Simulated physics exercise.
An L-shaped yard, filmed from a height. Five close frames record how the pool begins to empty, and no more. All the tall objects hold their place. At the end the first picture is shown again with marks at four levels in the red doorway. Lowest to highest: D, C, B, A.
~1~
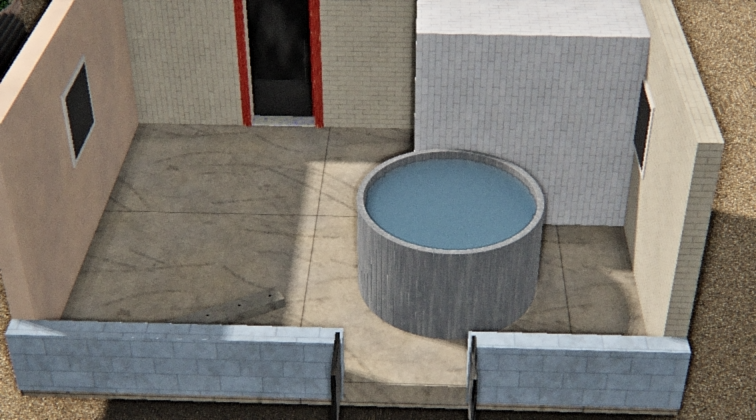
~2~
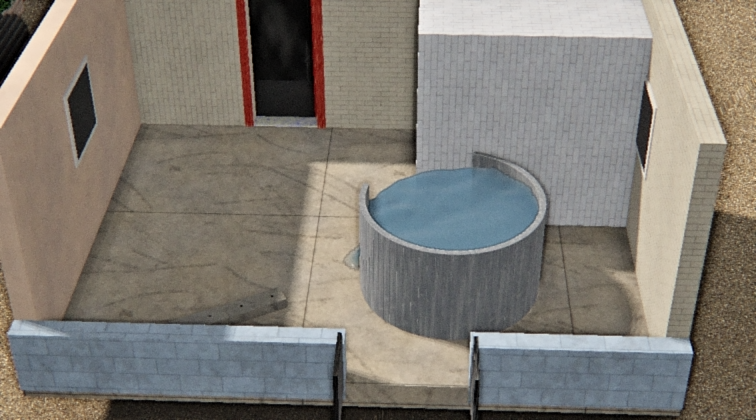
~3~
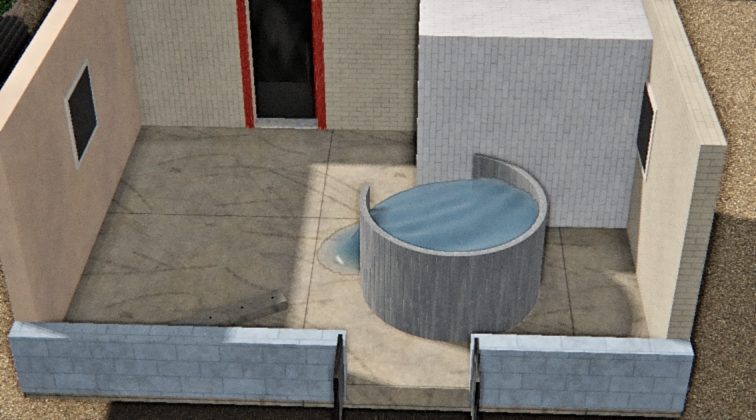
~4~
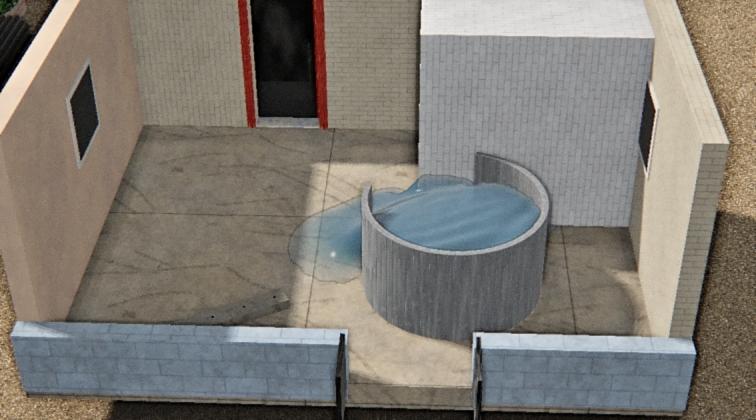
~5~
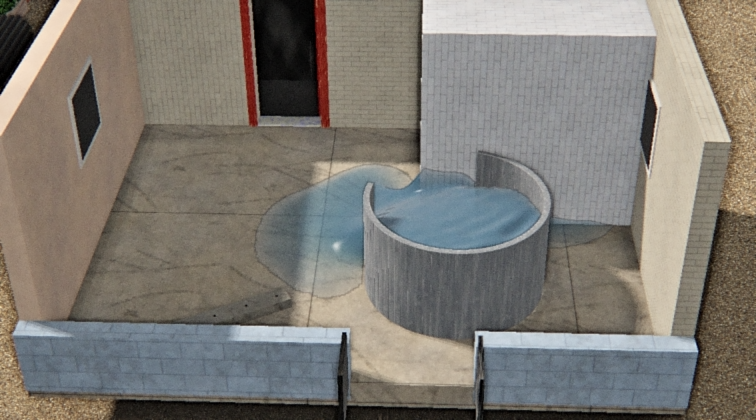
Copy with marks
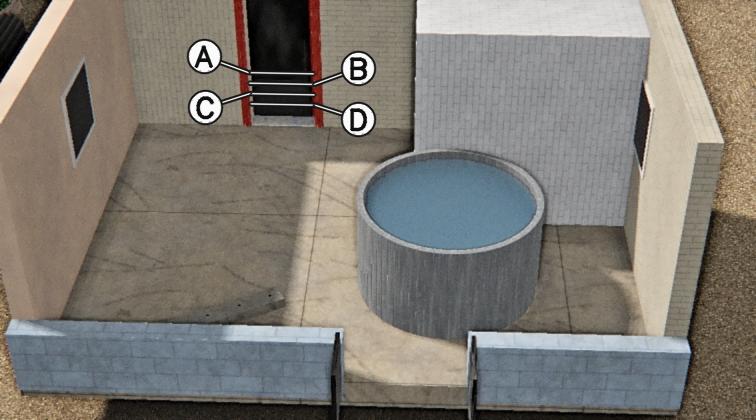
The clip opens on a walled yard seen from above, with still water filling a round grey pool near a red-framed doorway. The back left part of the pool's wall disappears, and water pours through the gap, spreading leftward across the paving, then also showing on the ground at the pool's right.
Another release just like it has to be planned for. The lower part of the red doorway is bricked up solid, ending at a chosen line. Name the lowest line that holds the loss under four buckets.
Height D just does it.
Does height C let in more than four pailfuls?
No, that is safe.
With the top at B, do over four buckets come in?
No, that is safe.
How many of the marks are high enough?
All four.
In white, A at (281, 73); B at (281, 83); C at (282, 94); D at (282, 104); from the bottom up D, C, B, A.
For height A, nothing gets over.
For height B, nothing gets over.
For height C, nothing gets over.
For height D, a splash gets over, under a bucket.
